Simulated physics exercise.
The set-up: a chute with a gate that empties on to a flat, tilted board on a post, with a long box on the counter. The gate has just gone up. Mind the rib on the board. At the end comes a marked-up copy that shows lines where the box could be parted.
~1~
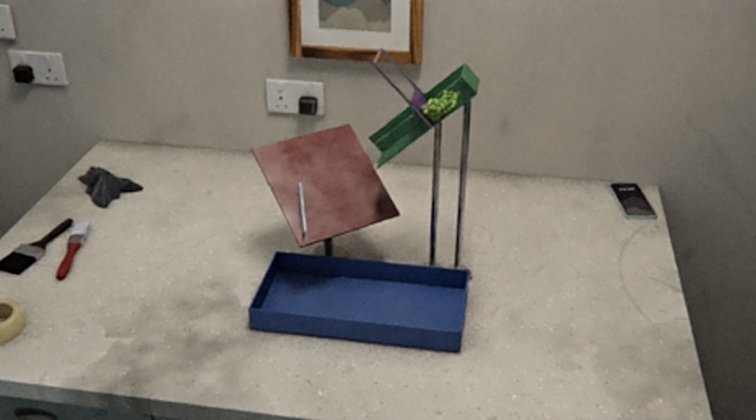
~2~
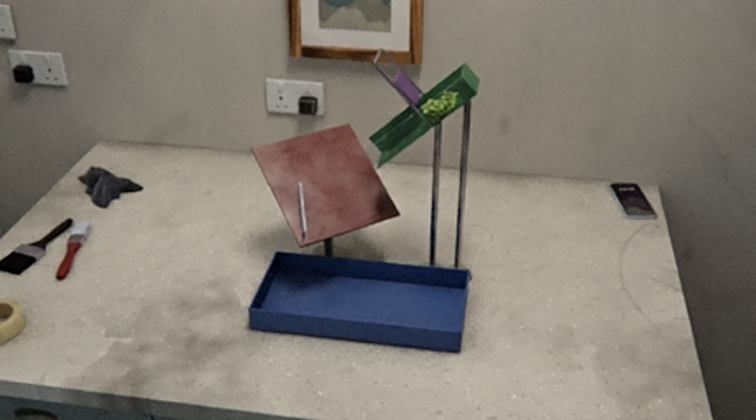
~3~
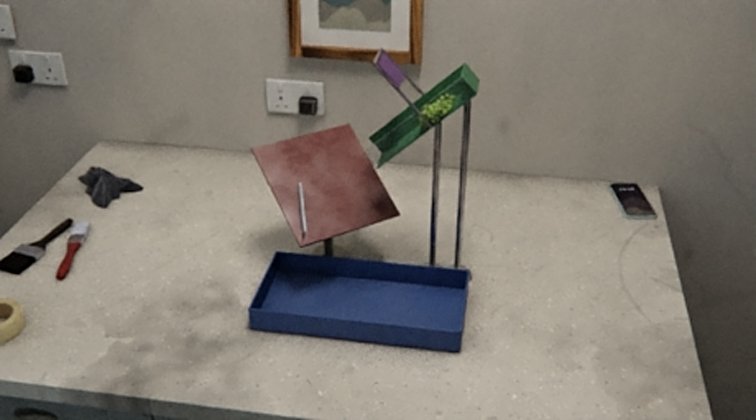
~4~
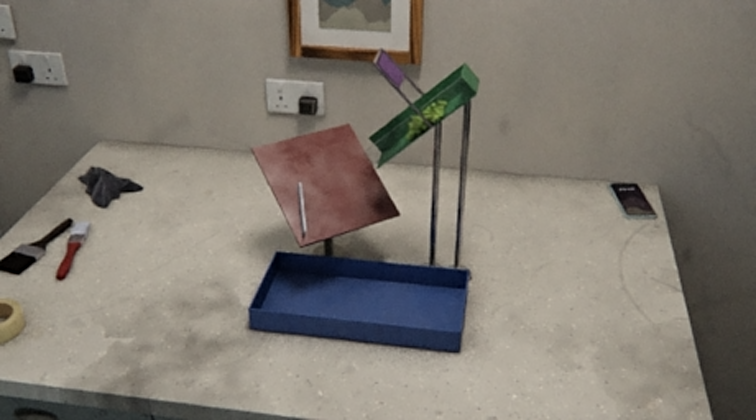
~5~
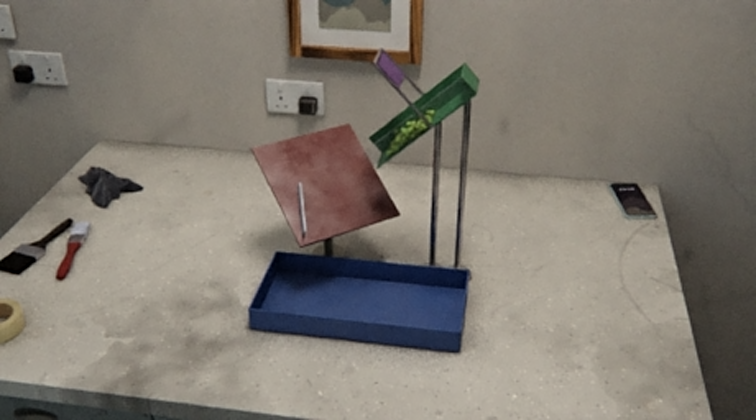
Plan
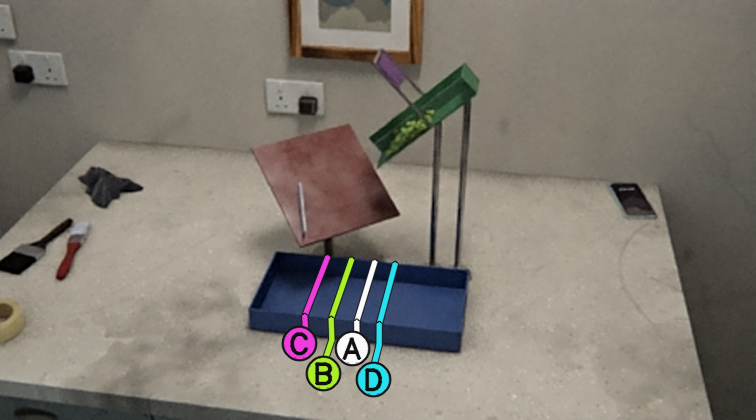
Green peas sliding down a tilted green chute toward its lower left end after a purple gate lifts, above a reddish board and blue box.
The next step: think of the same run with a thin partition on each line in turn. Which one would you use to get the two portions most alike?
B is best.
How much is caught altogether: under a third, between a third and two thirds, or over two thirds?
Over two thirds.
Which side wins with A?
Left.
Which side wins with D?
Left.
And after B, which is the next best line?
Line A.
On the marked copy, line A crosses the front rim at (356, 320); line B crosses the front rim at (331, 318); line C crosses the front rim at (305, 315); line D crosses the front rim at (379, 323).
For line A, of what is caught, the bulk on the left of the divider, close to a quarter on the right.
For line B, of what is caught, close to half on the left of the divider, close to half on the right.
For line C, of what is caught, a small share on the left of the divider, all but a few on the right.
For line D, of what is caught, all but a few on the left of the divider, only a few on the right.
